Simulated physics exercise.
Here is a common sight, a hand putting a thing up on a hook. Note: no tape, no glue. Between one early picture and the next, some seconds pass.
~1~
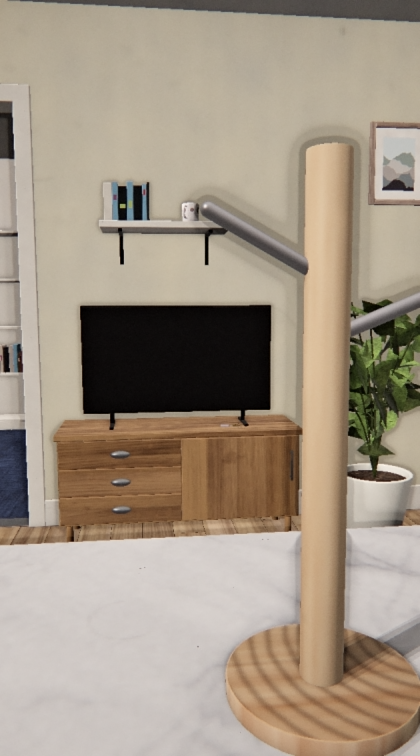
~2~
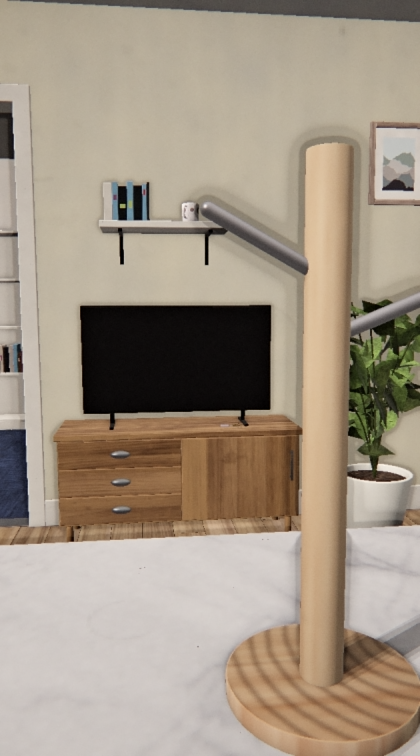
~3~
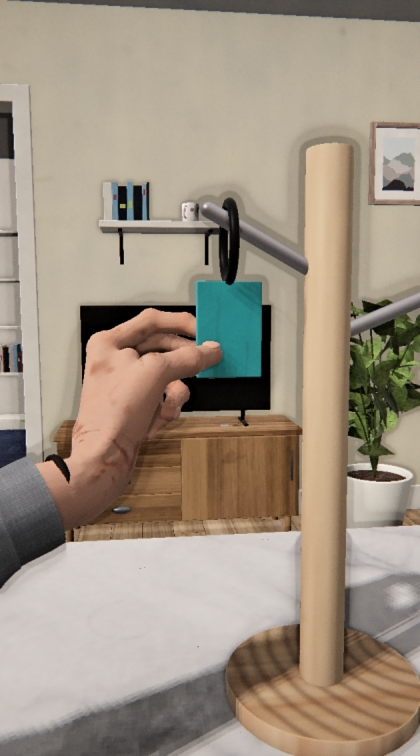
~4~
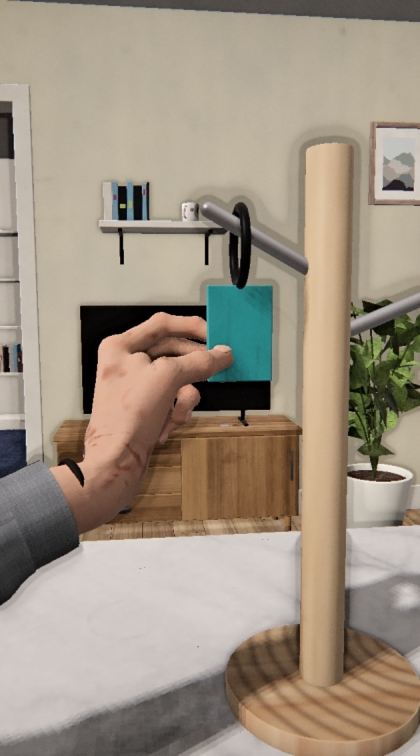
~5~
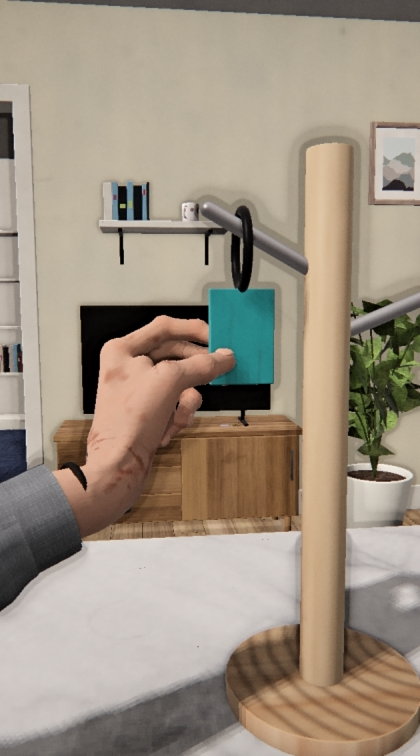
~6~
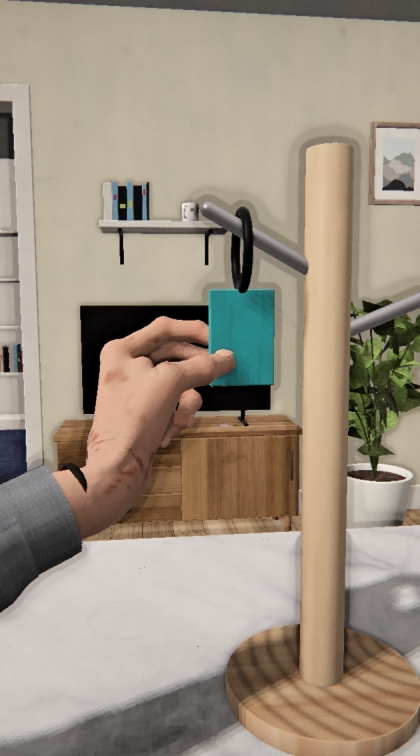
In this clip, a wooden peg stand stands alone on a pale surface before a hand appears, holding a turquoise tag with its black ring around the left peg; the tag shifts slightly right, then stays nearly still, still held.
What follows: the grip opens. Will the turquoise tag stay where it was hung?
Yes.
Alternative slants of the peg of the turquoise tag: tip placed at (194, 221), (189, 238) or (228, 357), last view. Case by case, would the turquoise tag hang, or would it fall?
In order, it keeps its grip, then it keeps its grip, then it loses its grip.
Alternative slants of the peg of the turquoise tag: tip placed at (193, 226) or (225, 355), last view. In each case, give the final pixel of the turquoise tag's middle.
It stops at around (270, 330) and around (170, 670).
Then, 0.10 s after the last picture, turquoise tag tipped 9° from how it was near (249, 309).
At rest, the turquoise tag remains hooked, near (273, 327).
